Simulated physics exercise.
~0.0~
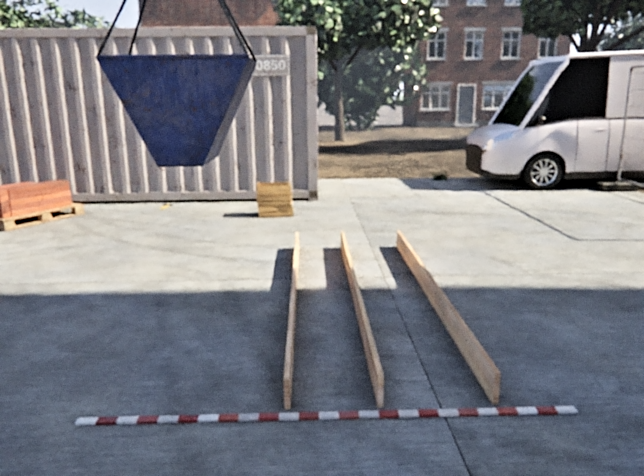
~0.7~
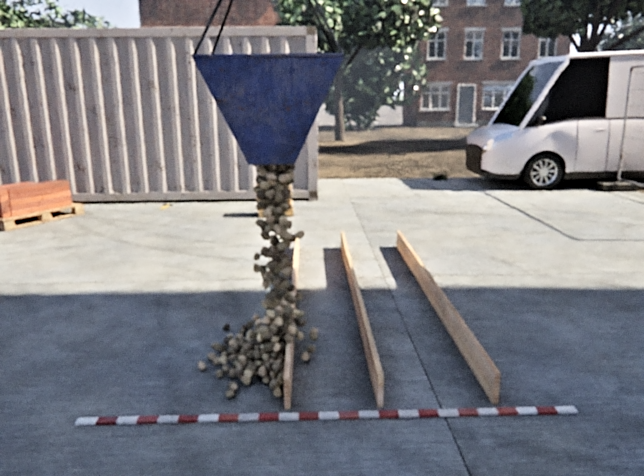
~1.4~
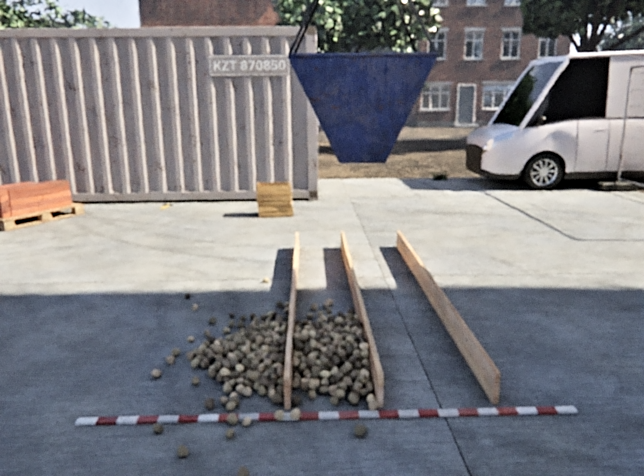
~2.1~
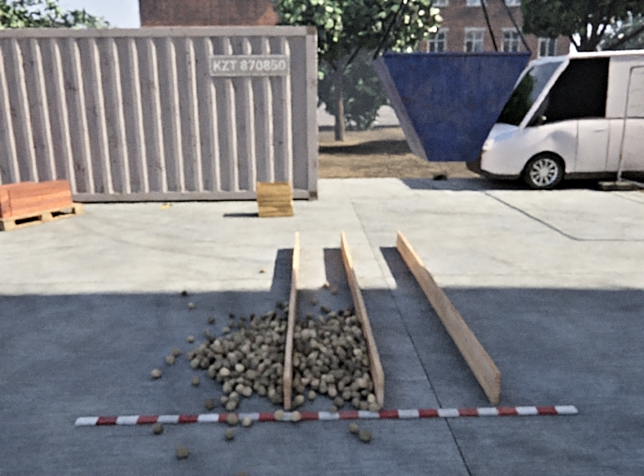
Blue hopper moving rightwards and dropping rounded stones, which settle in a heap left of the boards and in the left bay.
